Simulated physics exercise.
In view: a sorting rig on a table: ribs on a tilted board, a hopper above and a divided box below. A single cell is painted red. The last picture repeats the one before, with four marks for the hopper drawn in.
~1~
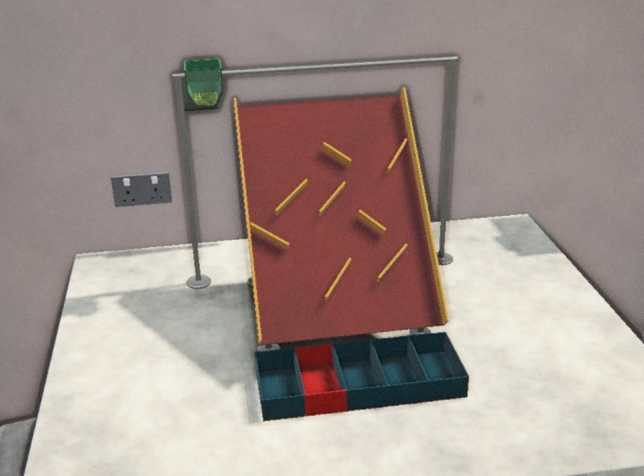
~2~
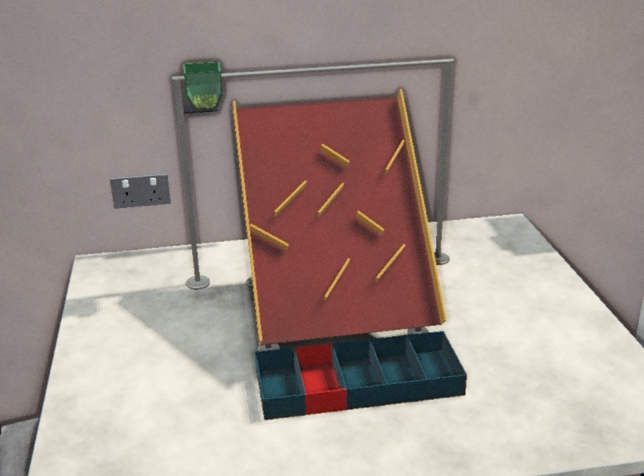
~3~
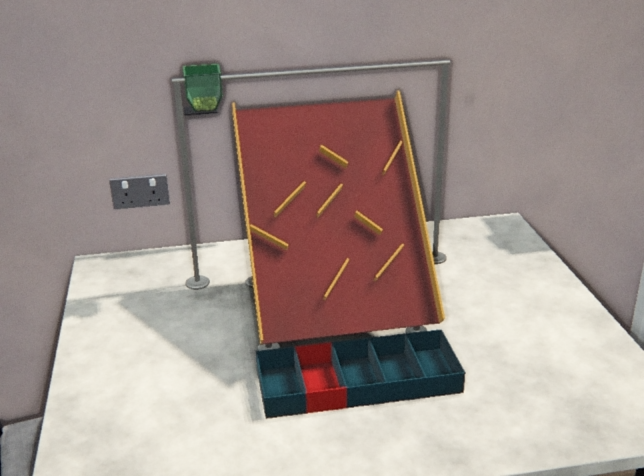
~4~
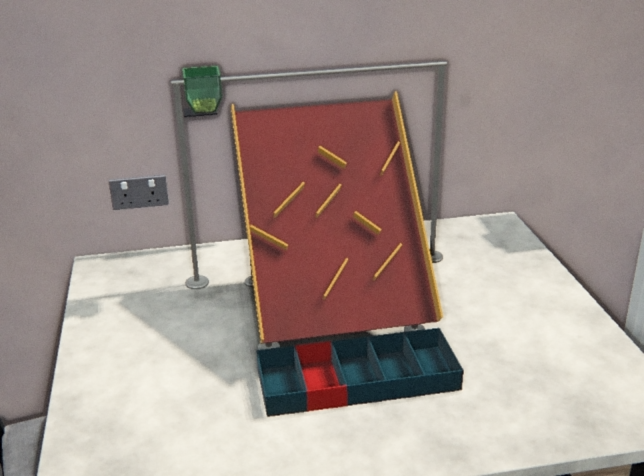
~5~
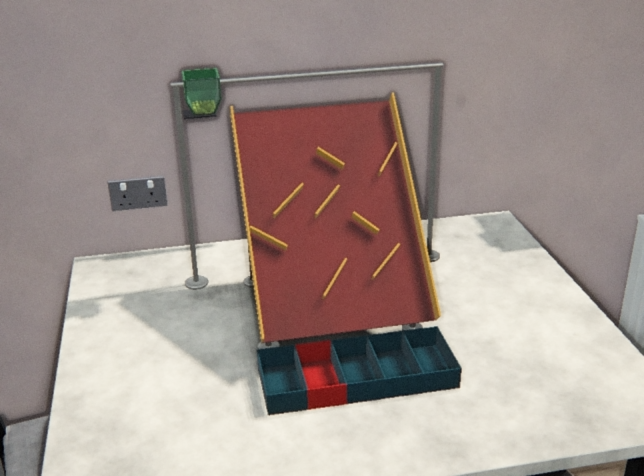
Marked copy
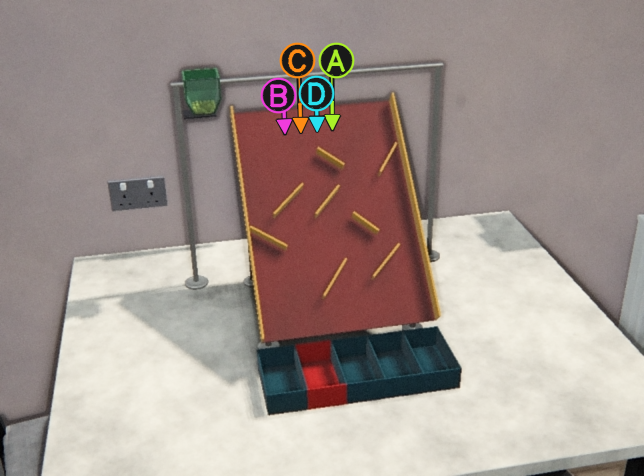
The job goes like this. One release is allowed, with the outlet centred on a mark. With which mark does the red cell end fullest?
B works best here.
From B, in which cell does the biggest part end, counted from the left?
The second from the left.
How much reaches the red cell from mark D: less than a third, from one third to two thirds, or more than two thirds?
Less than a third.
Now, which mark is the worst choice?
That is mark A.
On the marked copy, mark A meets the board at (332, 124); mark B meets the board at (284, 128); mark C meets the board at (300, 127); mark D meets the board at (317, 126).
Choosing A, a stray few in the red cell, nearly all in other cells.
Choosing B, most in the red cell, about a quarter in other cells, a stray few outside the box.
Choosing C, about half in the red cell, about half in other cells, a stray few outside the box.
Choosing D, about a quarter in the red cell, most in other cells.
